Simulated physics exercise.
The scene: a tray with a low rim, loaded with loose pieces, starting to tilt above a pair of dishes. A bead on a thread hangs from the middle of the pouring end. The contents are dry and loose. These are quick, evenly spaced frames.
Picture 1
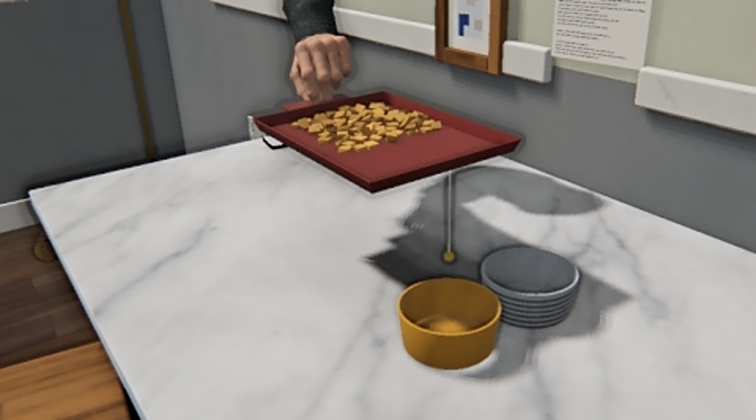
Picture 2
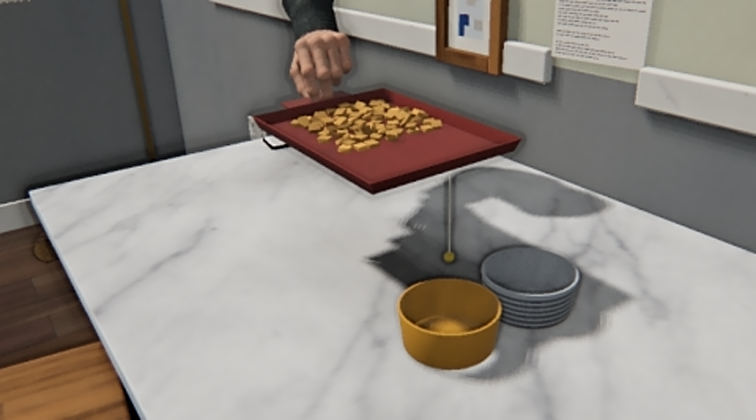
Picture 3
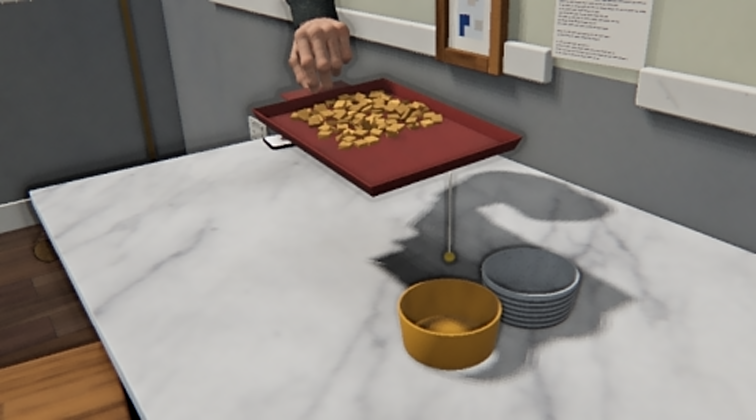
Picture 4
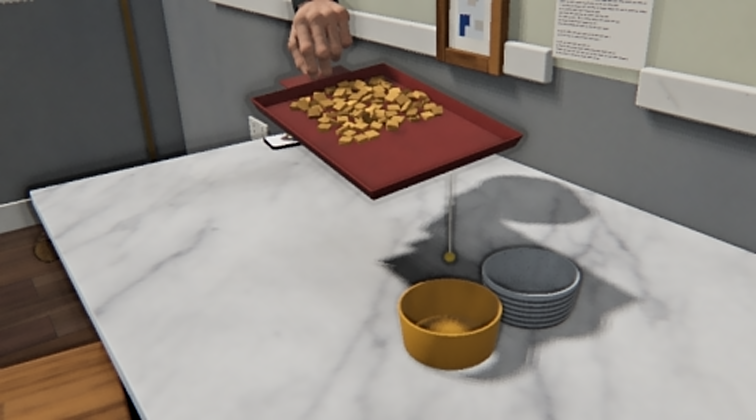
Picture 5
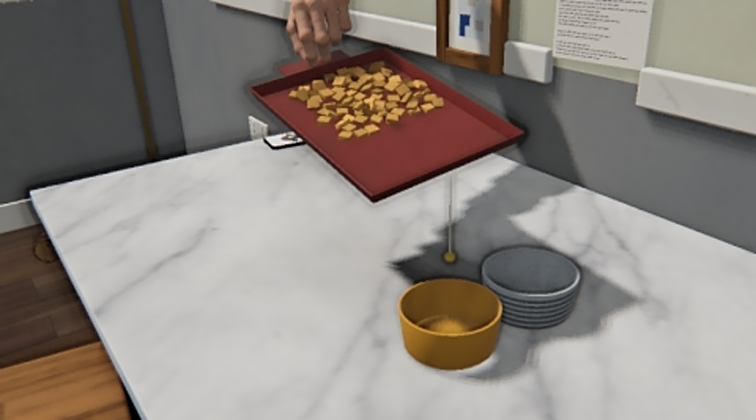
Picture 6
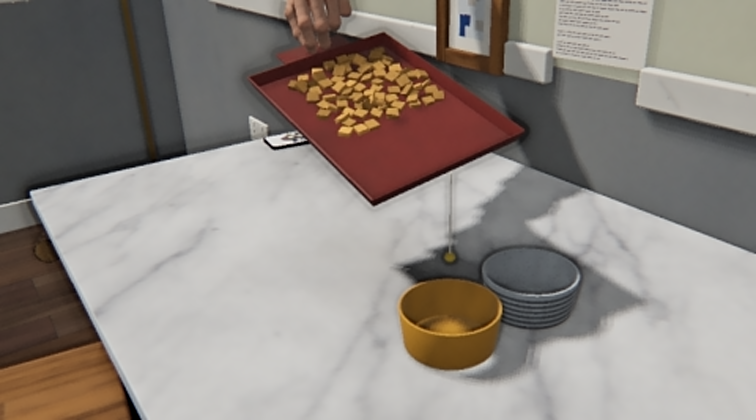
Red tray of loose cereal squares tilting steadily above two dishes, a hand raising its far end, near left corner lowest.
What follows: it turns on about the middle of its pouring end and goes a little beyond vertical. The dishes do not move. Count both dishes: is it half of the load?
Caught overall: Less than half.
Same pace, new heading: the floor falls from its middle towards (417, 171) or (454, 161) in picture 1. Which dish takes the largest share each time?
At the first place the left-hand dish, at the second the dish on the right.
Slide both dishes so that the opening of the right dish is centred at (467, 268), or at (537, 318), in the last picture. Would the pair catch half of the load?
The first try: Over half. The second: Below a half.
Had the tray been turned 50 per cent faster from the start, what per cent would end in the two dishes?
It comes to 30 per cent or so.
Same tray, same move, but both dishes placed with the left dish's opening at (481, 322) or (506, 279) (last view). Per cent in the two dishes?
Roughly 10 per cent, and 0 per cent.
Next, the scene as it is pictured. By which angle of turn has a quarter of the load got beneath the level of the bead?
At some 70 degrees.
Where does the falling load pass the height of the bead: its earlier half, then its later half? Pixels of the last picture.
Around (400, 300) and then (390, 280).
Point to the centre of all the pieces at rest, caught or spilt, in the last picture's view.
Near (405, 359).
Just after the last frame, tray tipped steeply; roughly half on the tray; just a few in the left dish; just a few outside both; roughly half in the air.
A moment on, tray tipped past a quarter turn; roughly a third in the left dish; roughly two thirds outside both.
Further on, tray tipped past a quarter turn; roughly a third in the left dish; roughly two thirds outside both.
When it is over, tray tipped past a quarter turn; roughly a third in the left dish; not one in the right dish; roughly two thirds outside both.
